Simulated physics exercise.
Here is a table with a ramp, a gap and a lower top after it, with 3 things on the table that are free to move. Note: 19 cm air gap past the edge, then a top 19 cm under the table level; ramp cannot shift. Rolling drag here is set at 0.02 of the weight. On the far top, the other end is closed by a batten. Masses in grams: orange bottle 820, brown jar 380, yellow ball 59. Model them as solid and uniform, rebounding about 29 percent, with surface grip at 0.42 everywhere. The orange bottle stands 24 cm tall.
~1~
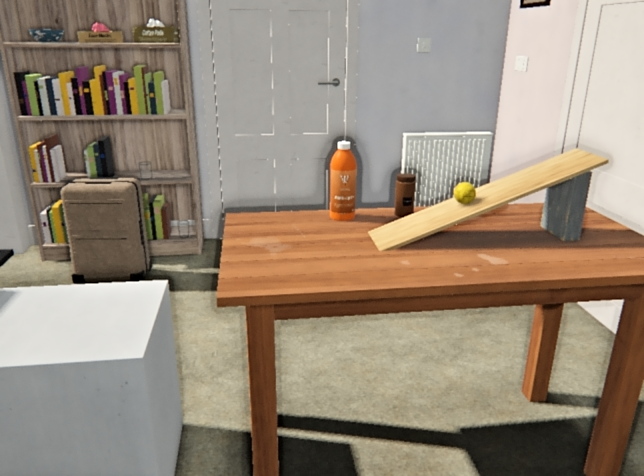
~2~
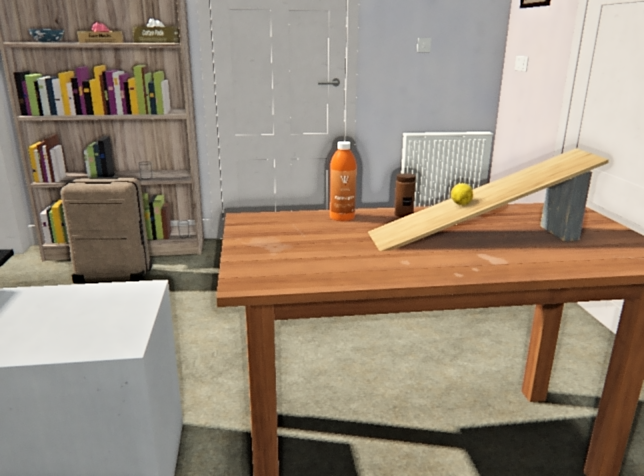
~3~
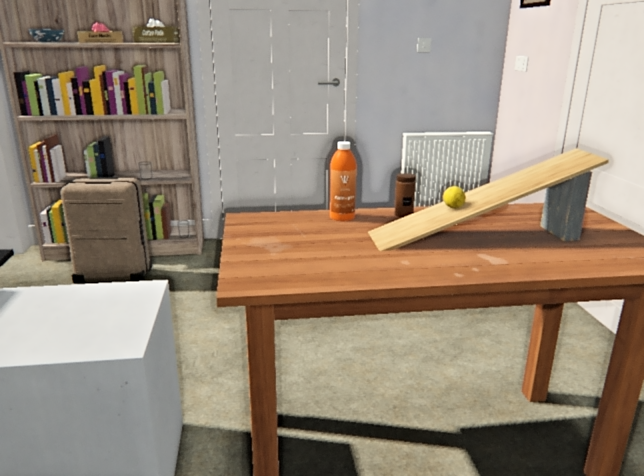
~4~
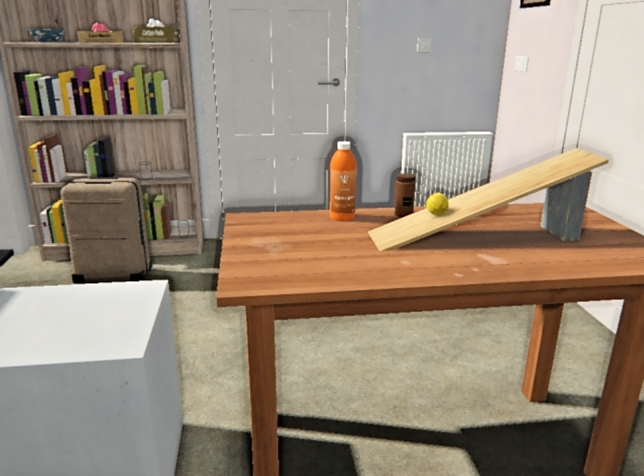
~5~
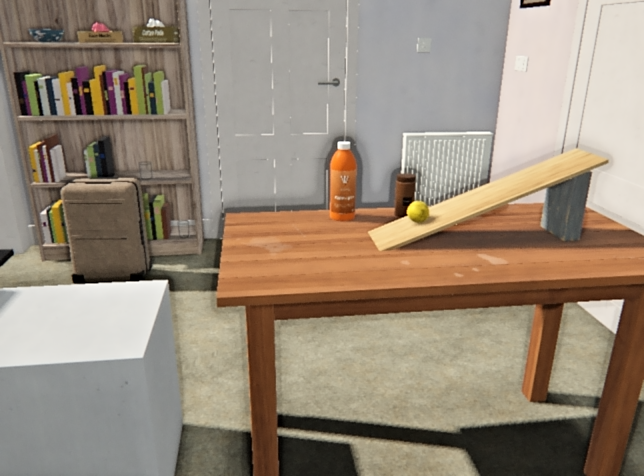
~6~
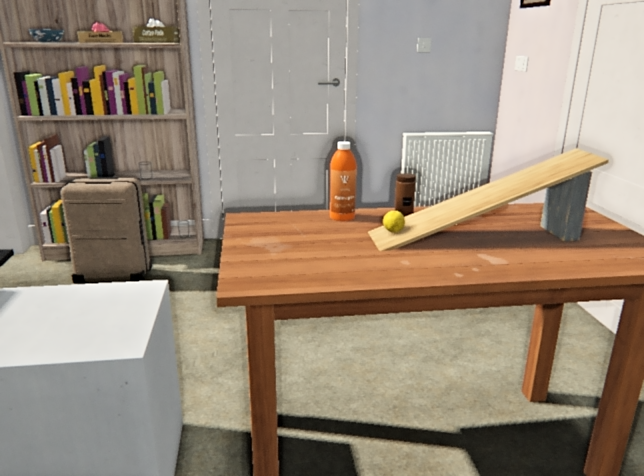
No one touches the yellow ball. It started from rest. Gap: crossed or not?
Crossed.
Then, 0.40 s on from there, 5 cm to the edge; yellow ball near (242, 236).
Then, 0.70 s on from there, 25 cm past the table's edge; yellow ball near (132, 301).
In the end, 62 cm past the table's edge; the bystanders under 8 cm from the start.
